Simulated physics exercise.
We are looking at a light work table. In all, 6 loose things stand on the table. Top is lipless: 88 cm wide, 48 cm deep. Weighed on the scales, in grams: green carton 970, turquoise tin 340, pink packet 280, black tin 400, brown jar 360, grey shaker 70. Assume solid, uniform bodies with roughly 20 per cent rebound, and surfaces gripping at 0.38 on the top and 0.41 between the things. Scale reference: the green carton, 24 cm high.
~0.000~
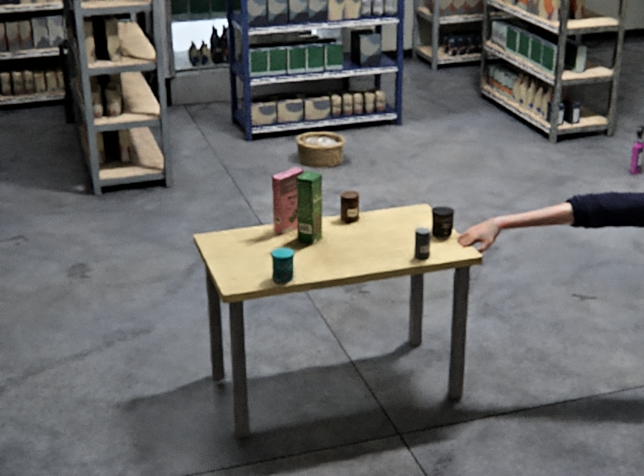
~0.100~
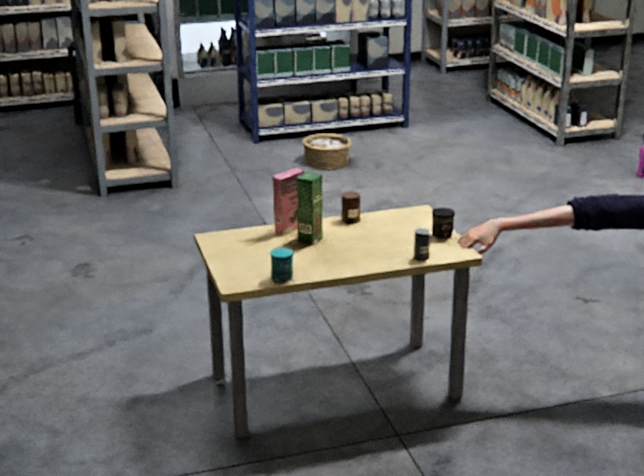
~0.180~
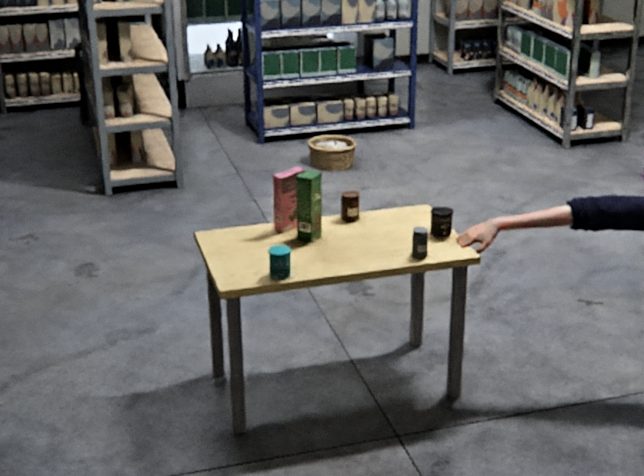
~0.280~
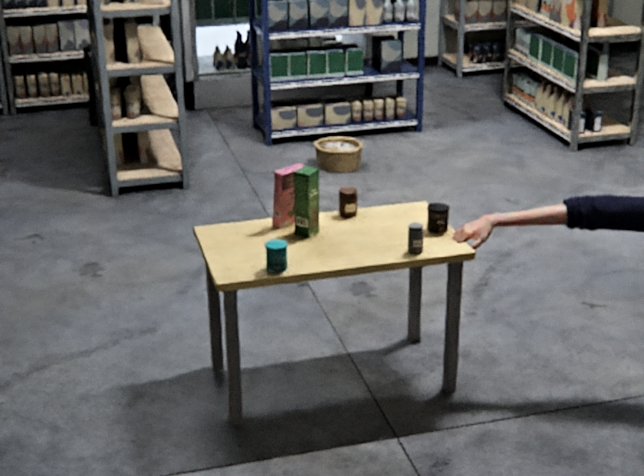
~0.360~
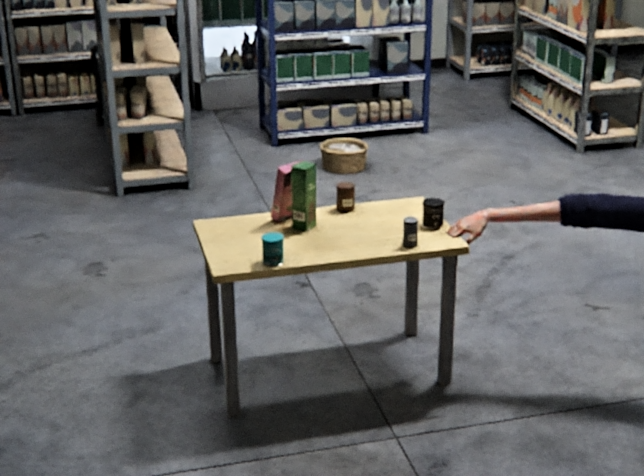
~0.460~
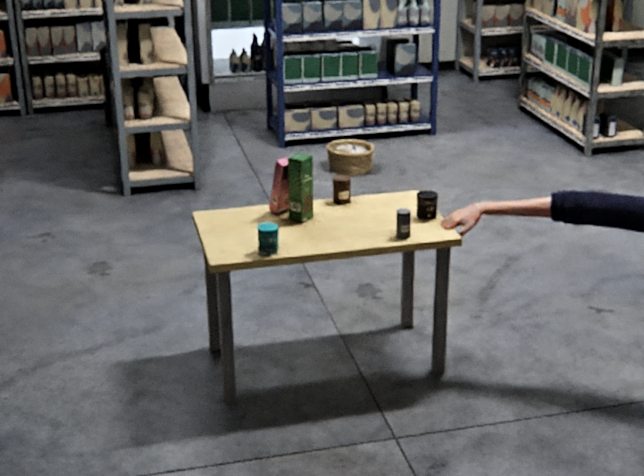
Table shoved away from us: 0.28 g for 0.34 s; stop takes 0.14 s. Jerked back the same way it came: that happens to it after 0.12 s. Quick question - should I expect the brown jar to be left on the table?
No, it won't be.
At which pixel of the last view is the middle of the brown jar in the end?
It ends up at about (334, 309).
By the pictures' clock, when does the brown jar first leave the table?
That comes at close to 0.6 seconds.
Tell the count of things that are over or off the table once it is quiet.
In total, 3.
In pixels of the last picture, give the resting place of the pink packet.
(230, 314).
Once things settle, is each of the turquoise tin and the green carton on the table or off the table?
At the end the turquoise tin stays inside the limits and the green carton winds up past the limits.
Around 0.76 s, table along by 21 cm; pink packet and brown jar now off the table; green carton at 44° to upright; grey shaker shifted 5 cm.
Around 0.96 s, table along by 10 cm; green carton now off the table; grey shaker shifted 5 cm; turquoise tin shifted 5 cm.
Around 1.16 s, things are still on the move.
Finally (1.8 s), off the table, green carton, pink packet and brown jar; the other 3 still in place (within 5 cm). In the last view, brown jar near (334, 309).
